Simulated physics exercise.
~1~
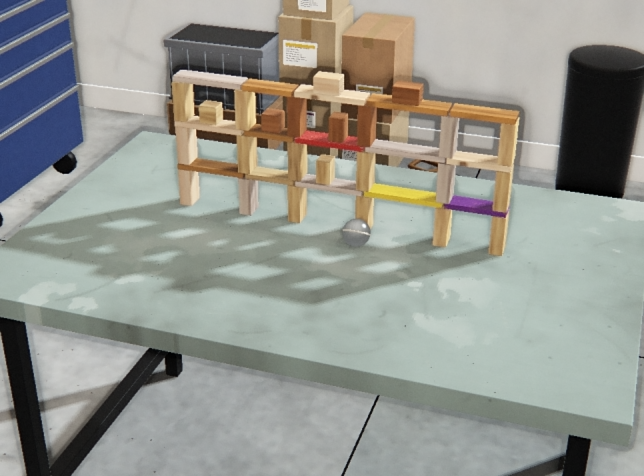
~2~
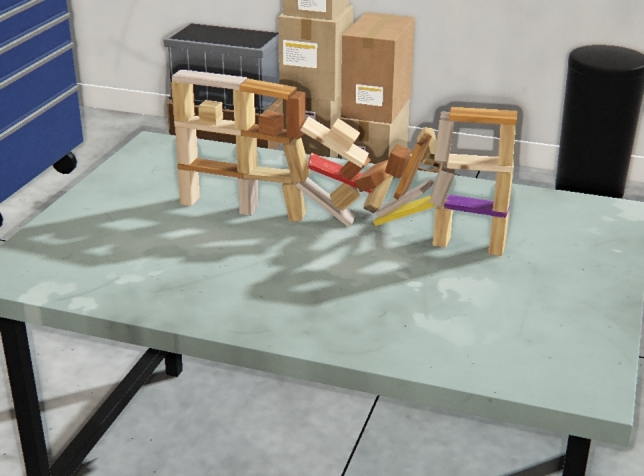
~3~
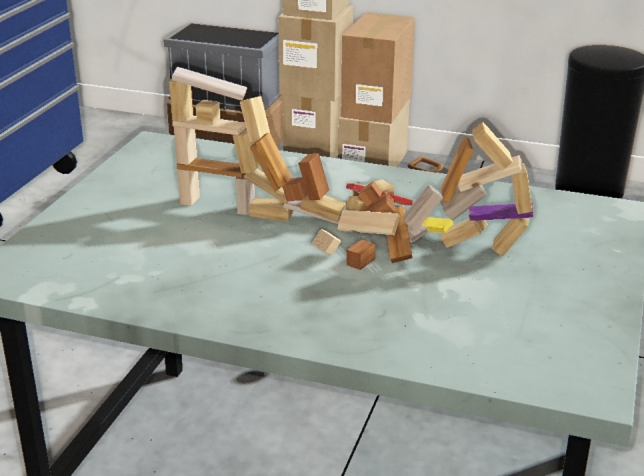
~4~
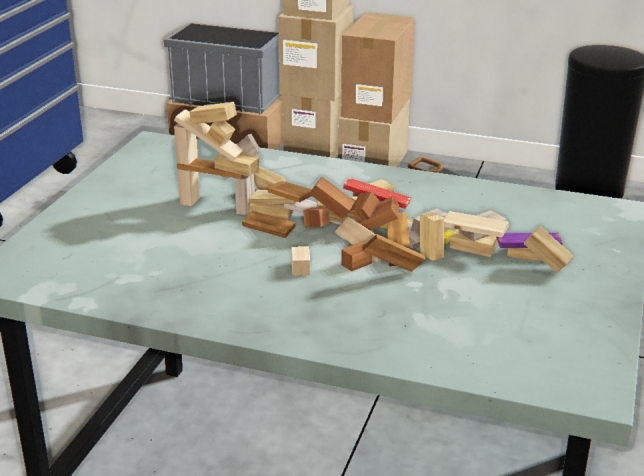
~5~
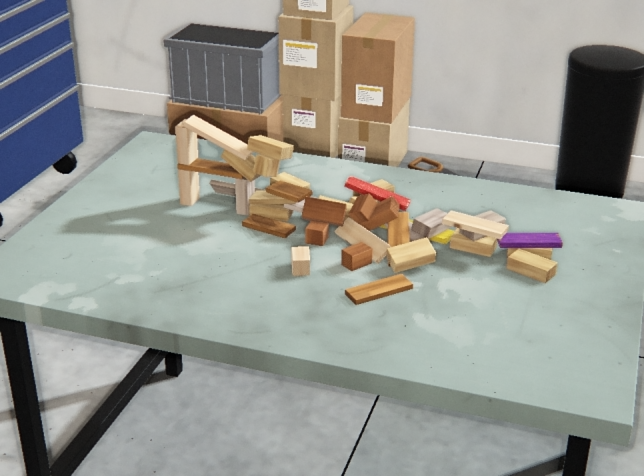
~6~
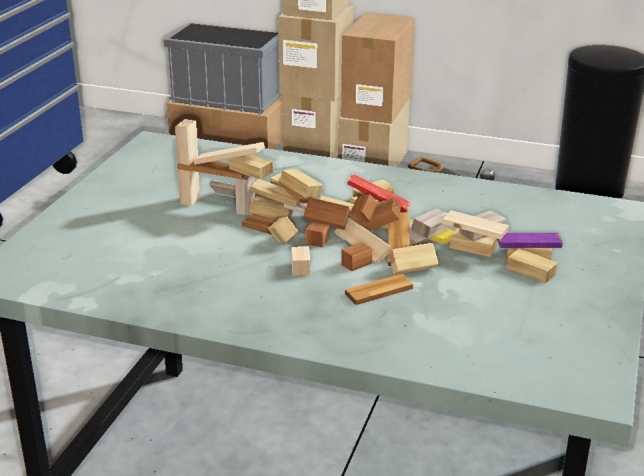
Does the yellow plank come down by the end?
Yes, the yellow plank comes down and ends up low among the fallen blocks on the table.
On a workshop table, a wooden block structure collapsing from the middle outward as a steel ball strikes, leaving one post upright at left.
